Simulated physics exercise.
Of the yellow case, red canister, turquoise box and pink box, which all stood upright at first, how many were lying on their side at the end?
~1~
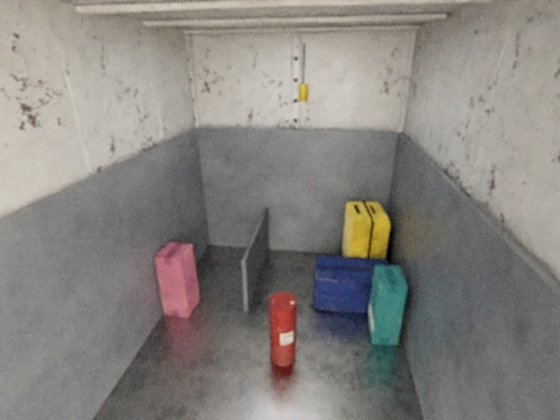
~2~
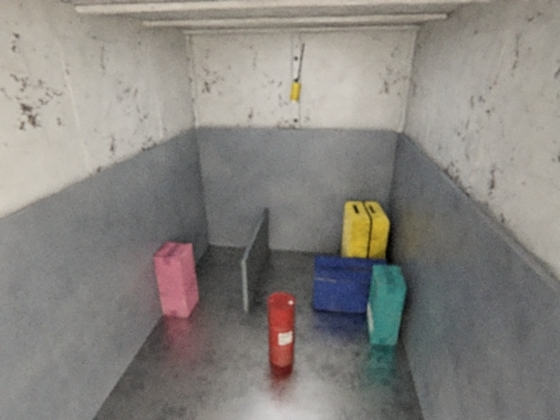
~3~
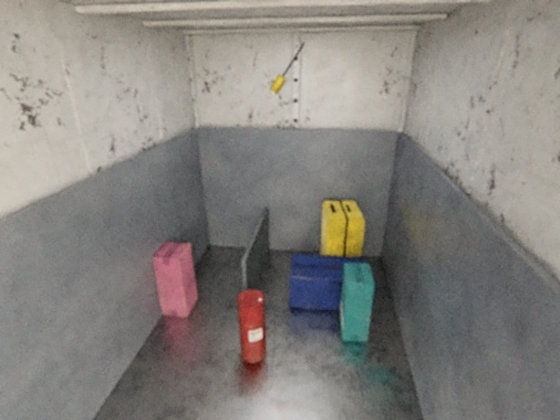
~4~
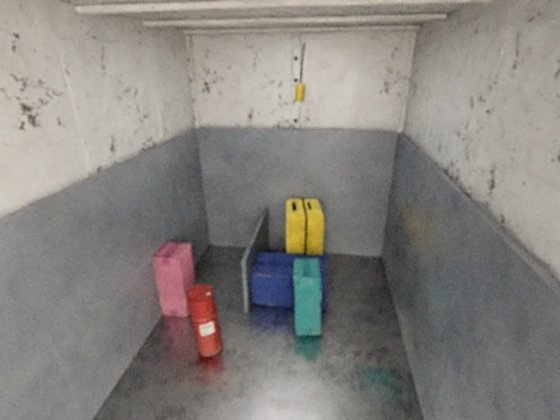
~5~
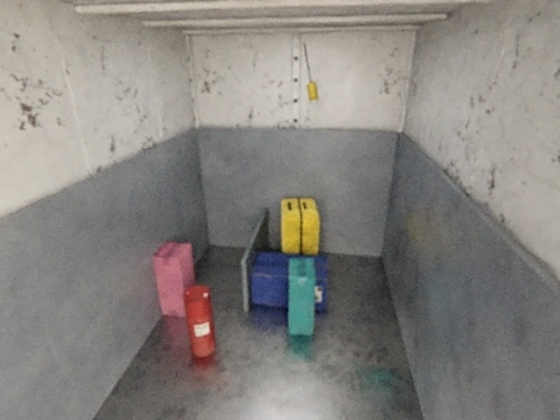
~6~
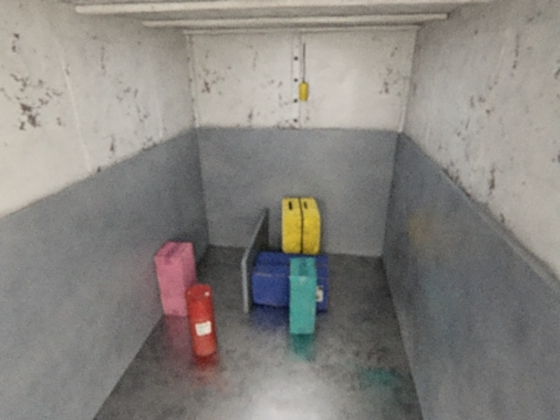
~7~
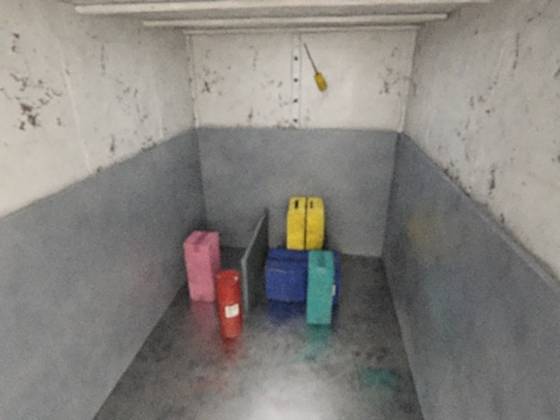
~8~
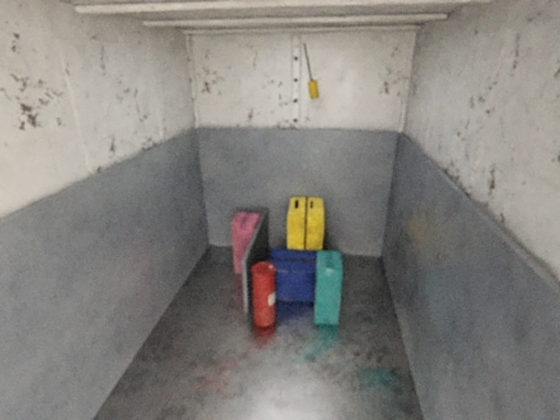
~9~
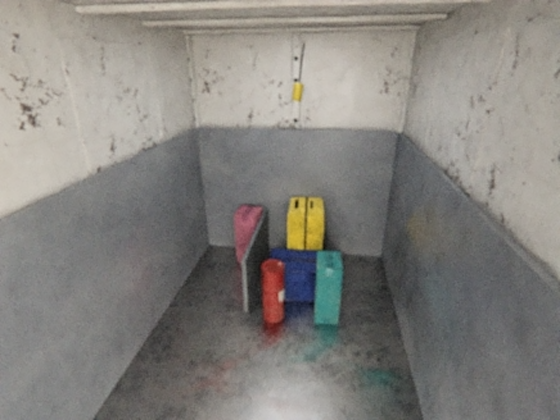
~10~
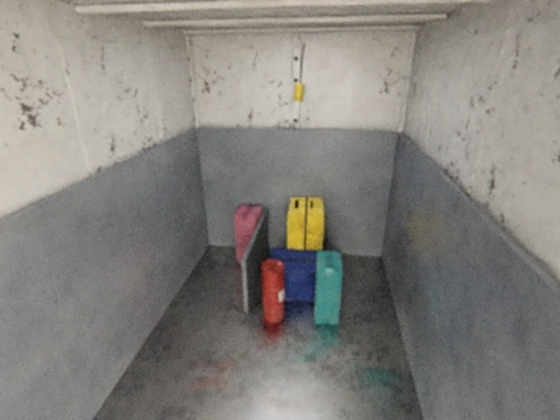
None of them were. The yellow case, red canister, turquoise box and pink box were all still standing upright.
